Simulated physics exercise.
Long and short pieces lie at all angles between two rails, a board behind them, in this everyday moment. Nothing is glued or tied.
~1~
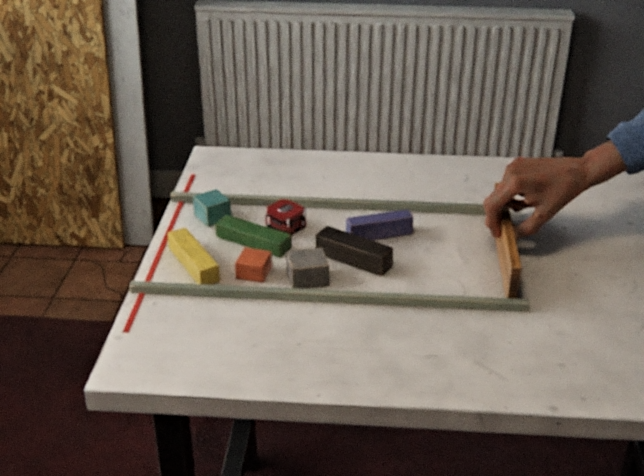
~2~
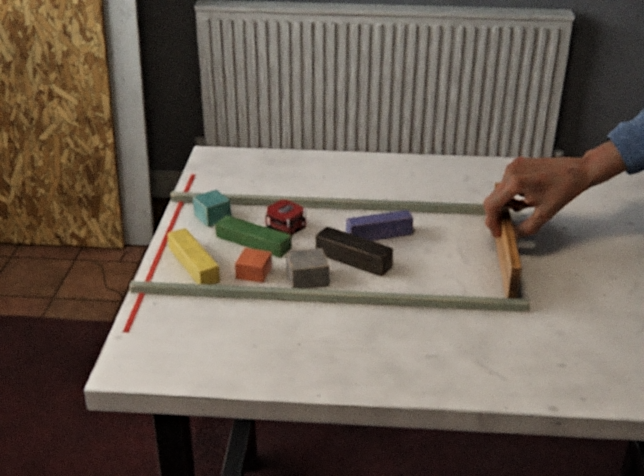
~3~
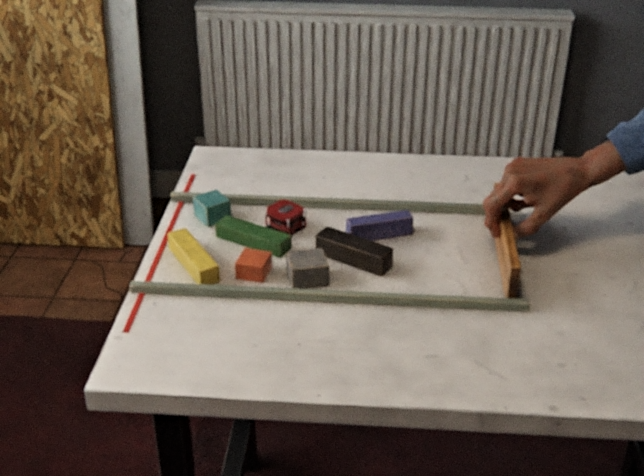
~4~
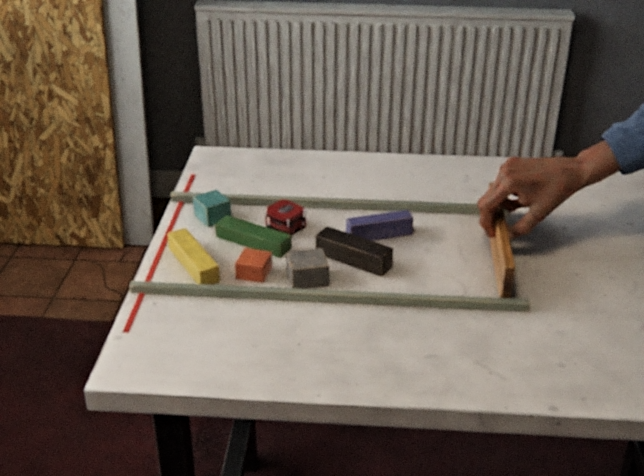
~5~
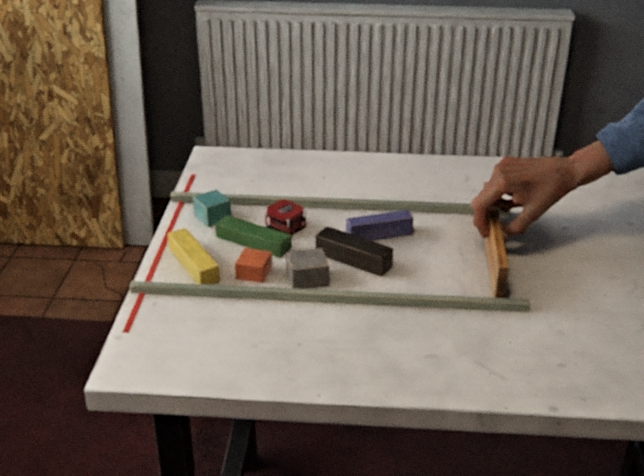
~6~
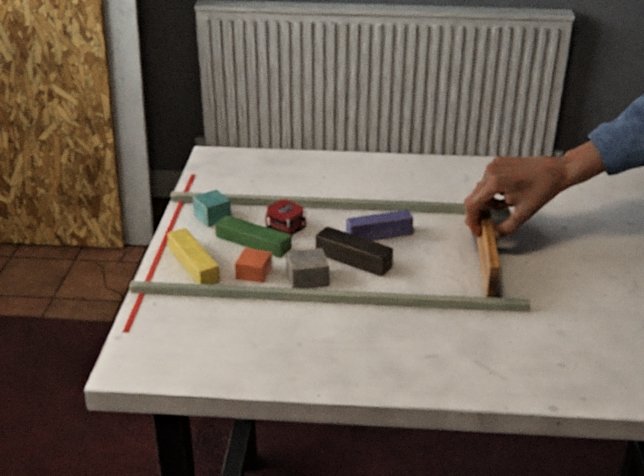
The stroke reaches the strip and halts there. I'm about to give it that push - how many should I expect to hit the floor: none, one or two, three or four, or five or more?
Expect five or more.
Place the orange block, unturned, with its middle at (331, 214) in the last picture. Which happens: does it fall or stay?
Note - orange block retained.
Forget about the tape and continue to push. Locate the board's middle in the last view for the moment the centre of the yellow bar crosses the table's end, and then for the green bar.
Middle: Roughly (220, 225); roughly (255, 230).
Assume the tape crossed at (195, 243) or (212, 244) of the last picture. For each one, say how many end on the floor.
Counts per try: 2; 2.
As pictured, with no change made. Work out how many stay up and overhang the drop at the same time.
That comes to 1 of them.
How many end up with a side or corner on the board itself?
So the total is 1.
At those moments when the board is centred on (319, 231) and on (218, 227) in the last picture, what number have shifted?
It comes to 6 for the first spot, 8 for the other.
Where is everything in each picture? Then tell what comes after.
Yellow bar (193, 257); turquoise block (212, 208); green bar (253, 236); board (505, 239); tape (164, 242), in the first picture.
Turquoise block (212, 208); orange block (254, 265), in the second picture.
Green bar (253, 236); blue bar (380, 227), in the third picture.
Yellow bar (193, 257); board (499, 239), in the fourth picture.
Turquoise block (212, 208); black bar (354, 251), in the fifth picture.
Yellow bar (193, 257); turquoise block (212, 208); green bar (253, 236); board (485, 238); tape (164, 242), in the sixth picture.
Soon after, none off yet; yellow bar at rest near (193, 257); turquoise block at rest near (212, 208); green bar moved a little near (239, 234).
At rest, the number that fall off is five or more; fallen, blue bar, black bar, grey block, orange block, green bar, turquoise block and yellow bar.
